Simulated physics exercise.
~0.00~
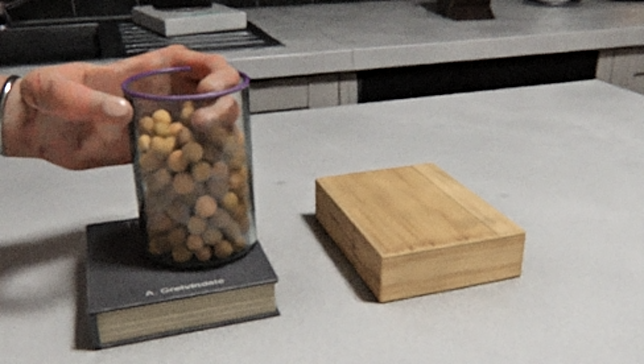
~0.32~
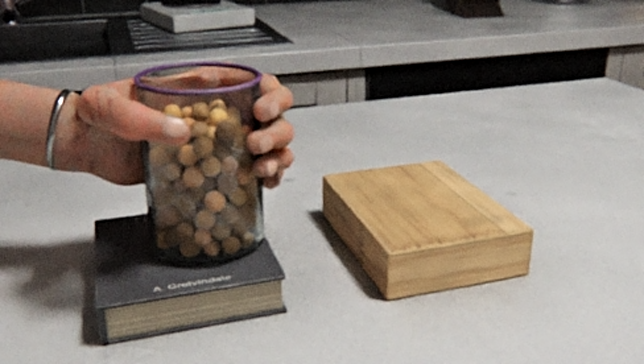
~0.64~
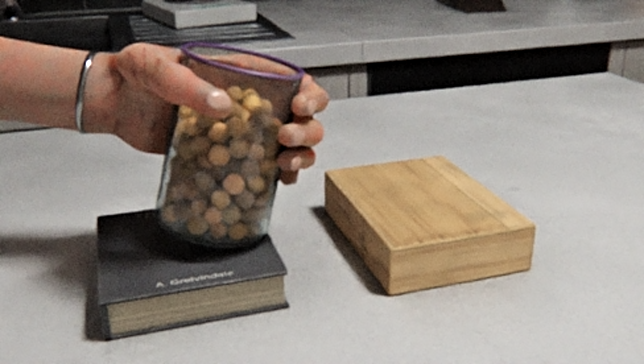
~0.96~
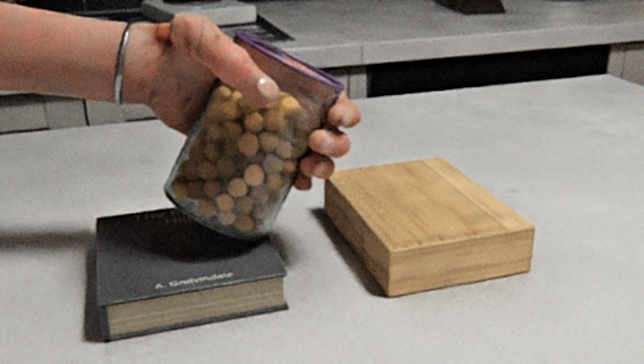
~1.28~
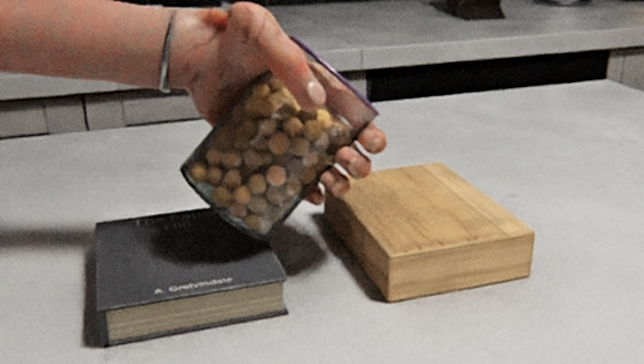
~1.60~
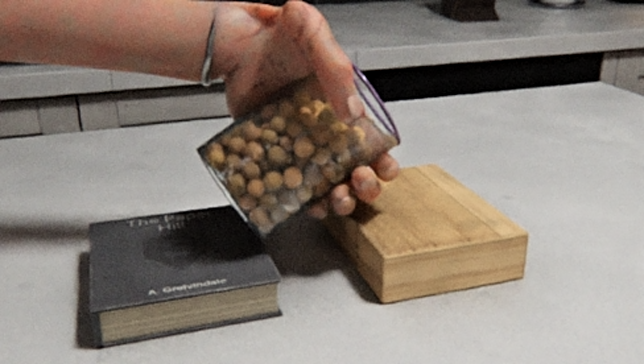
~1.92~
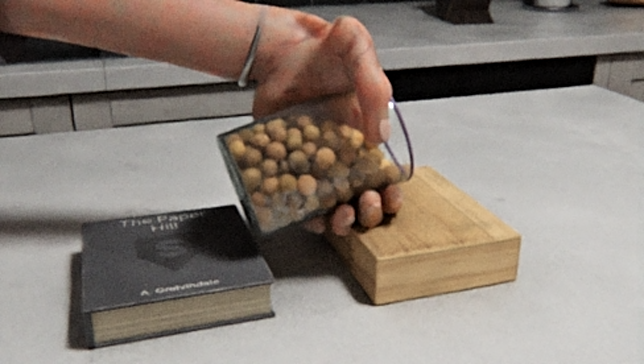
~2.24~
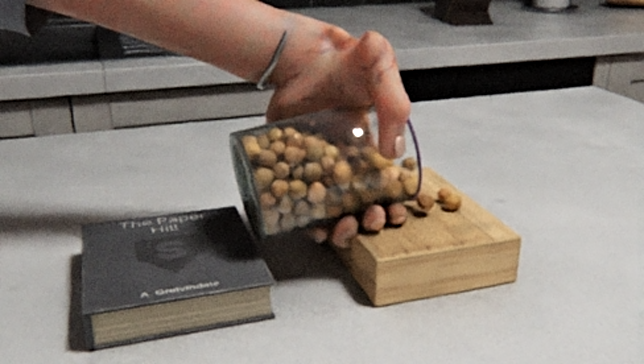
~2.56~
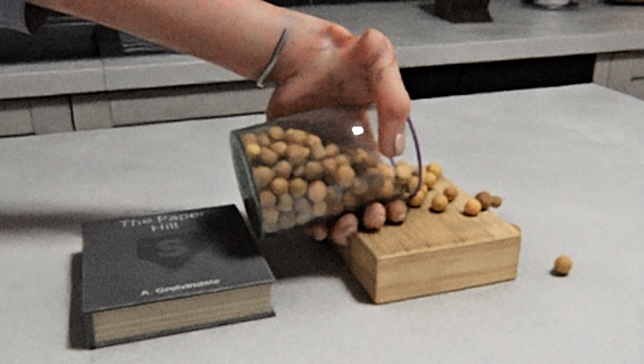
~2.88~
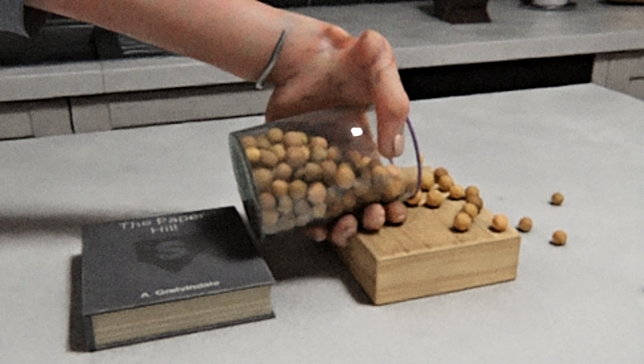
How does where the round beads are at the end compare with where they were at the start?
At the start they were all inside the upright glass on the dark book at the left. By the end they were farther right, with most in the glass lying against the wooden block and some scattered over the block and the counter beyond it.
